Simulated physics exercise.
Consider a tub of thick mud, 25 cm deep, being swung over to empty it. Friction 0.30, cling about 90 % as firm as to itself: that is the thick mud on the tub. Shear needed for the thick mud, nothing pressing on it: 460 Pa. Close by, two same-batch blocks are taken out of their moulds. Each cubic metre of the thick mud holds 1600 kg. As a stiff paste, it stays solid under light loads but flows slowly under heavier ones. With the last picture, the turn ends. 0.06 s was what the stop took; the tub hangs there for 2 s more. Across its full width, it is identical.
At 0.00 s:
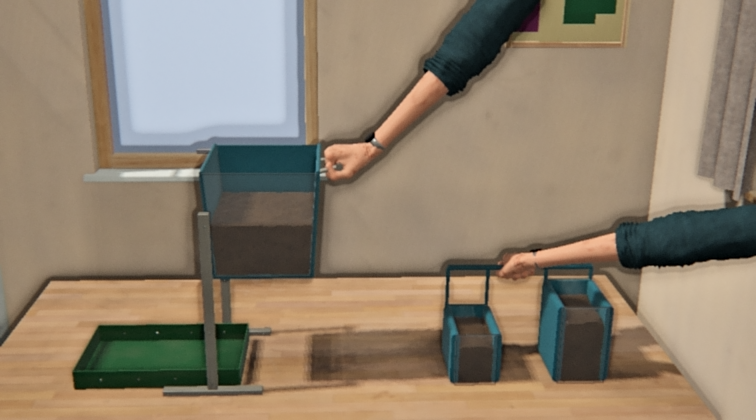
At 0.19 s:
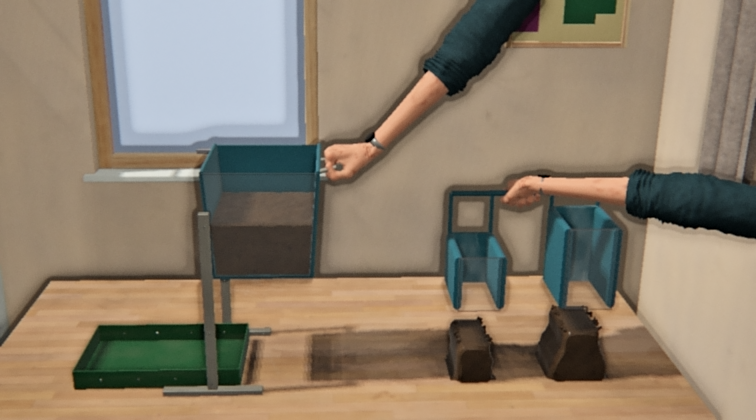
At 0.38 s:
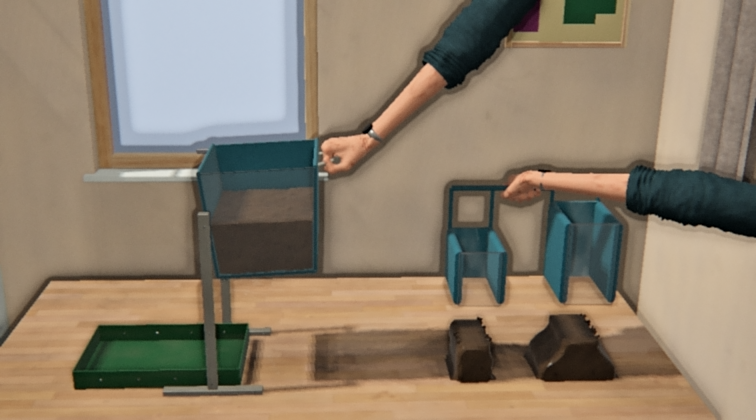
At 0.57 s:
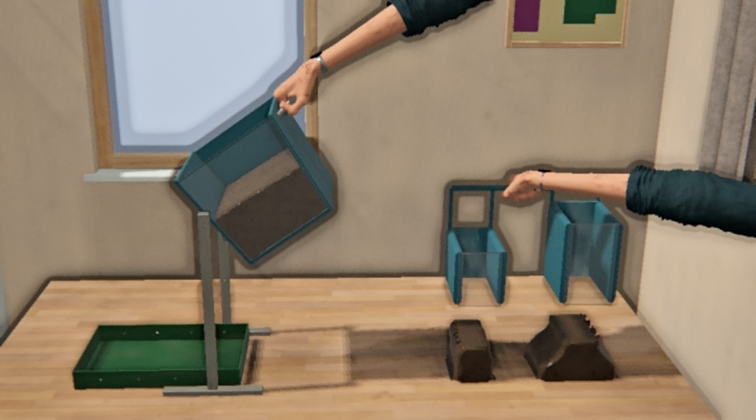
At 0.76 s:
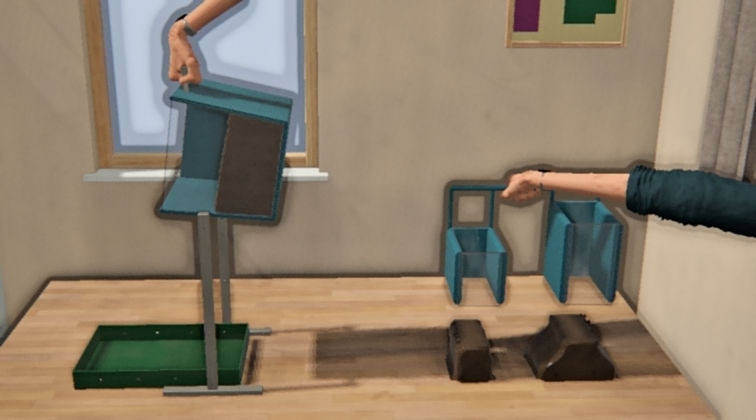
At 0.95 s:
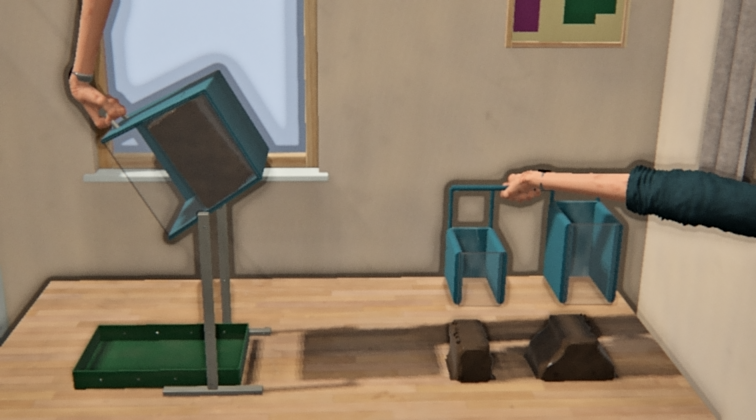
Teal tub of thick mud being swung over leftward by hand above a green tray, after another hand lifts moulds off two slumping blocks.
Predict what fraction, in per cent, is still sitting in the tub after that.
Near 0 % is still in the tub.
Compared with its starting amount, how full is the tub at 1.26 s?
It's something like 1 % of the original load.
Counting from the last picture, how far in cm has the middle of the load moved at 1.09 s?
Something like 13 cm, I'd say.
After 1.09 s, the tub is at 120 degrees and holds 82 %.
After 1.26 s, the tub is at 120 degrees and holds 1 %.
After 1.43 s, the tub is at 120 degrees and holds 0 %.
After 1.60 s, the tub is at 120 degrees and holds 0 %.
After 2.95 s, at the end, the tub is at 120 degrees and holds 0 %.
